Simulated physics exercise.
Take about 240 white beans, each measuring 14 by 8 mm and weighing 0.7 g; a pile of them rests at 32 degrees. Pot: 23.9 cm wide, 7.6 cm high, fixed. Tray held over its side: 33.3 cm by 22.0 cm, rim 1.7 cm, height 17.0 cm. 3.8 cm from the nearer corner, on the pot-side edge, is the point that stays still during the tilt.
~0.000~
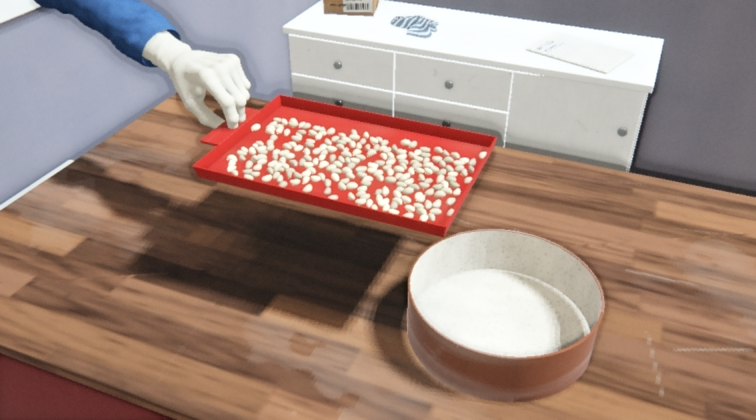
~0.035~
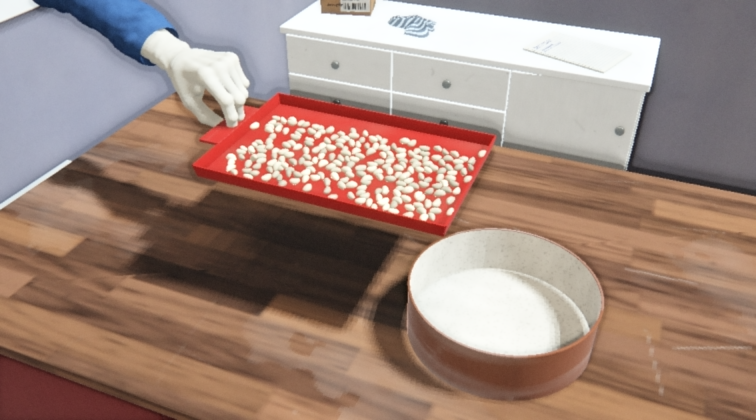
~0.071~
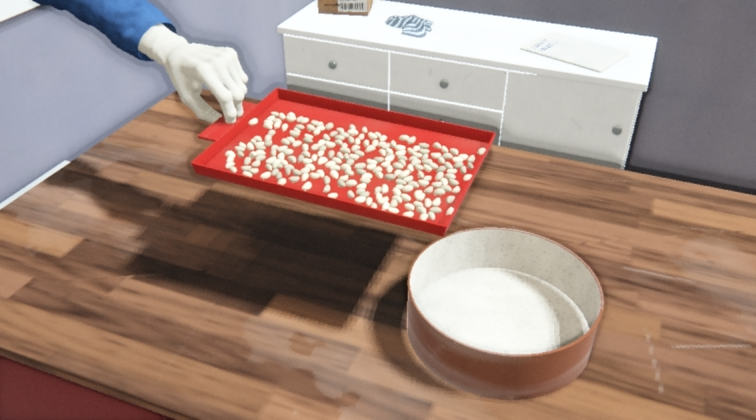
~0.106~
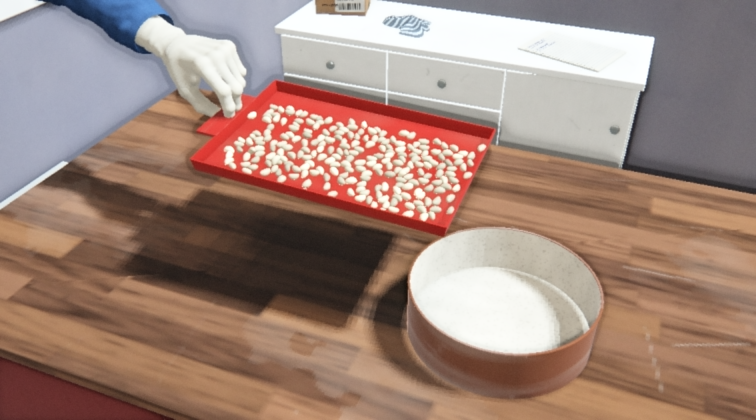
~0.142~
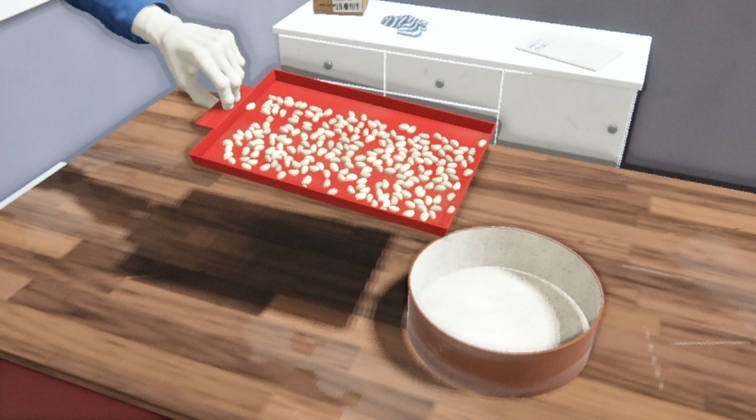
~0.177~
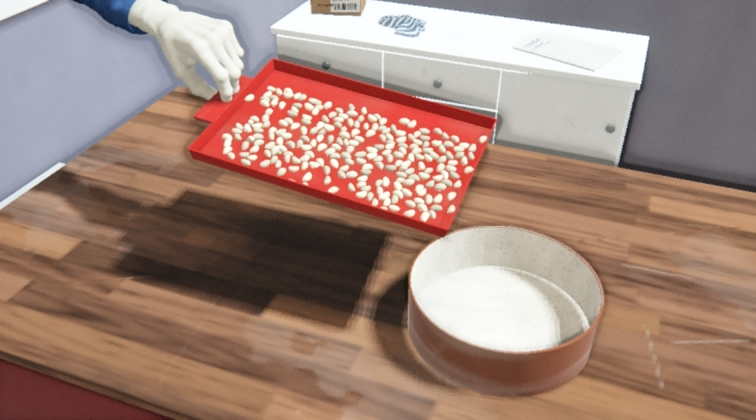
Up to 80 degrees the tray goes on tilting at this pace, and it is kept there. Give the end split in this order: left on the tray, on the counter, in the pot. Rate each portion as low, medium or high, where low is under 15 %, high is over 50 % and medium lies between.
Tray low, counter medium, pot high.
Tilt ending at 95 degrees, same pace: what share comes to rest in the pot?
Then about 65 per cent.
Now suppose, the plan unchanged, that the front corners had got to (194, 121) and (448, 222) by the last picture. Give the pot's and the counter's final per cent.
Final per cent - pot 60, counter 15.
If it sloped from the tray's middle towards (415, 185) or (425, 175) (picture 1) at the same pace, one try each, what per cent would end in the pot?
That would be close to 80 per cent, then close to 50 per cent.
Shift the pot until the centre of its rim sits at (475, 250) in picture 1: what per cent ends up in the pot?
I'd expect near 15 per cent.
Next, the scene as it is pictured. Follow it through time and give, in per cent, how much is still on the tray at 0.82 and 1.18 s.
Estimates: 95; 20.
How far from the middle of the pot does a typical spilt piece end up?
That comes to near 18 cm.
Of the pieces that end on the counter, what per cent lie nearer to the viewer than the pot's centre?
Estimate: Close to 100 per cent of the pieces.
After 0.56 s, tilt 44 degrees; the tray holds 100 %, the pot 0 %.
After 0.82 s, tilt 67 degrees; the tray holds 95 %, the pot 0 %.
After 1.18 s, tilt 80 degrees; the tray holds 20 %, the pot 35 %.
In the end, at 2.6 s, tray 5 %, counter 30 %, pot 60 %.
